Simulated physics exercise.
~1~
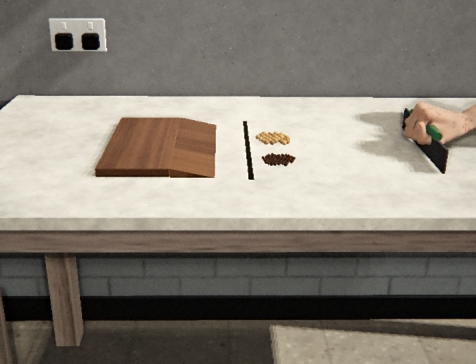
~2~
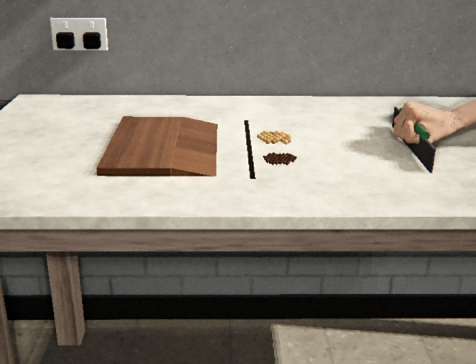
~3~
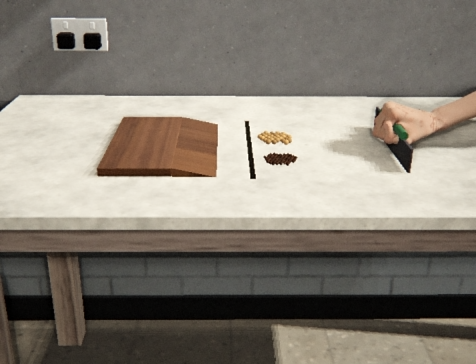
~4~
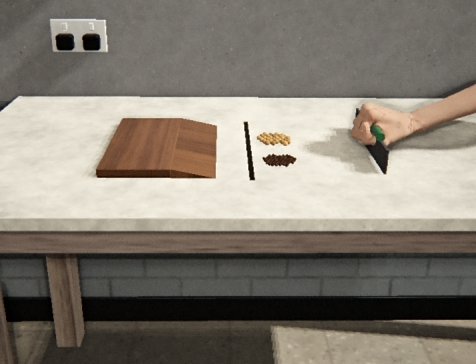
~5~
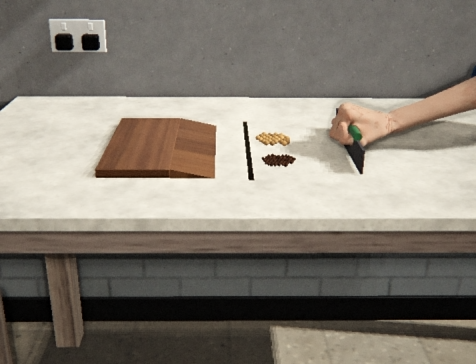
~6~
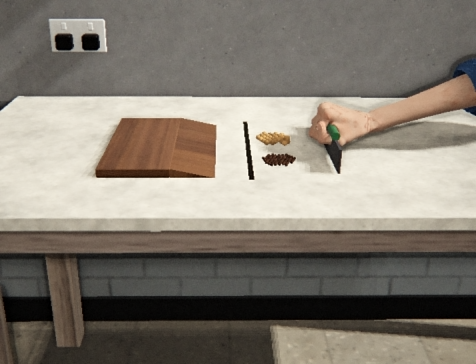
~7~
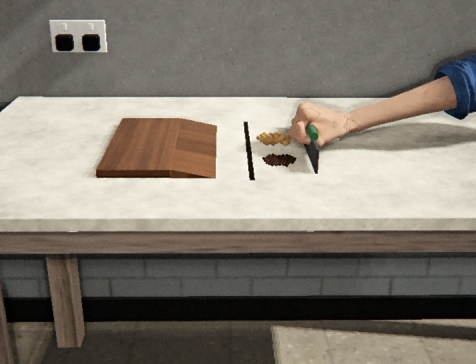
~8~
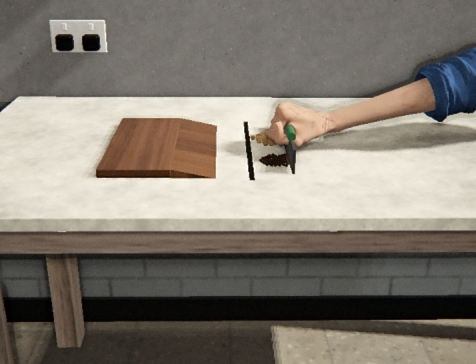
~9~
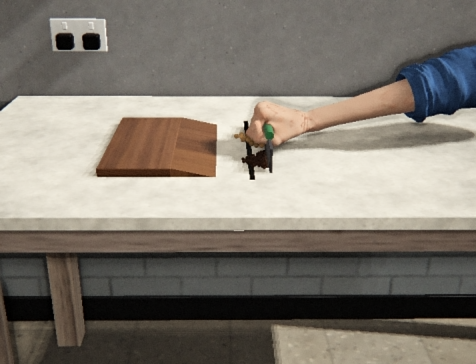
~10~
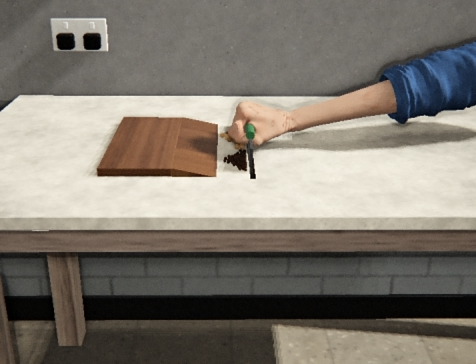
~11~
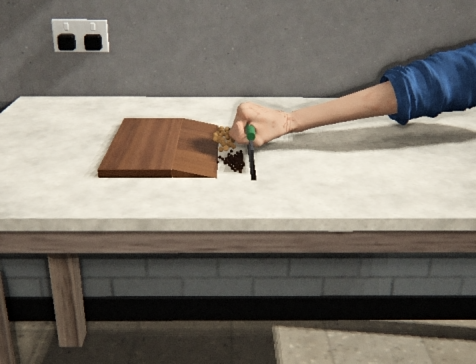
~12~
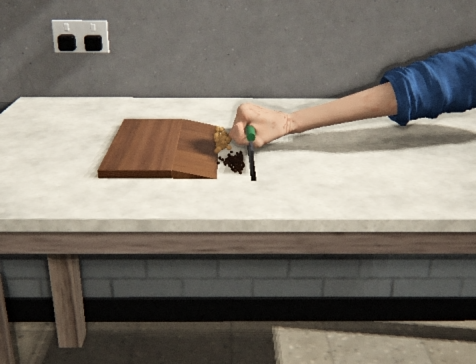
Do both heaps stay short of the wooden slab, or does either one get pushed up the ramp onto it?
Both heaps stay short of the slab. The scraper stops at the black tape, with the golden heap at the back and the dark one in front still before the ramp.
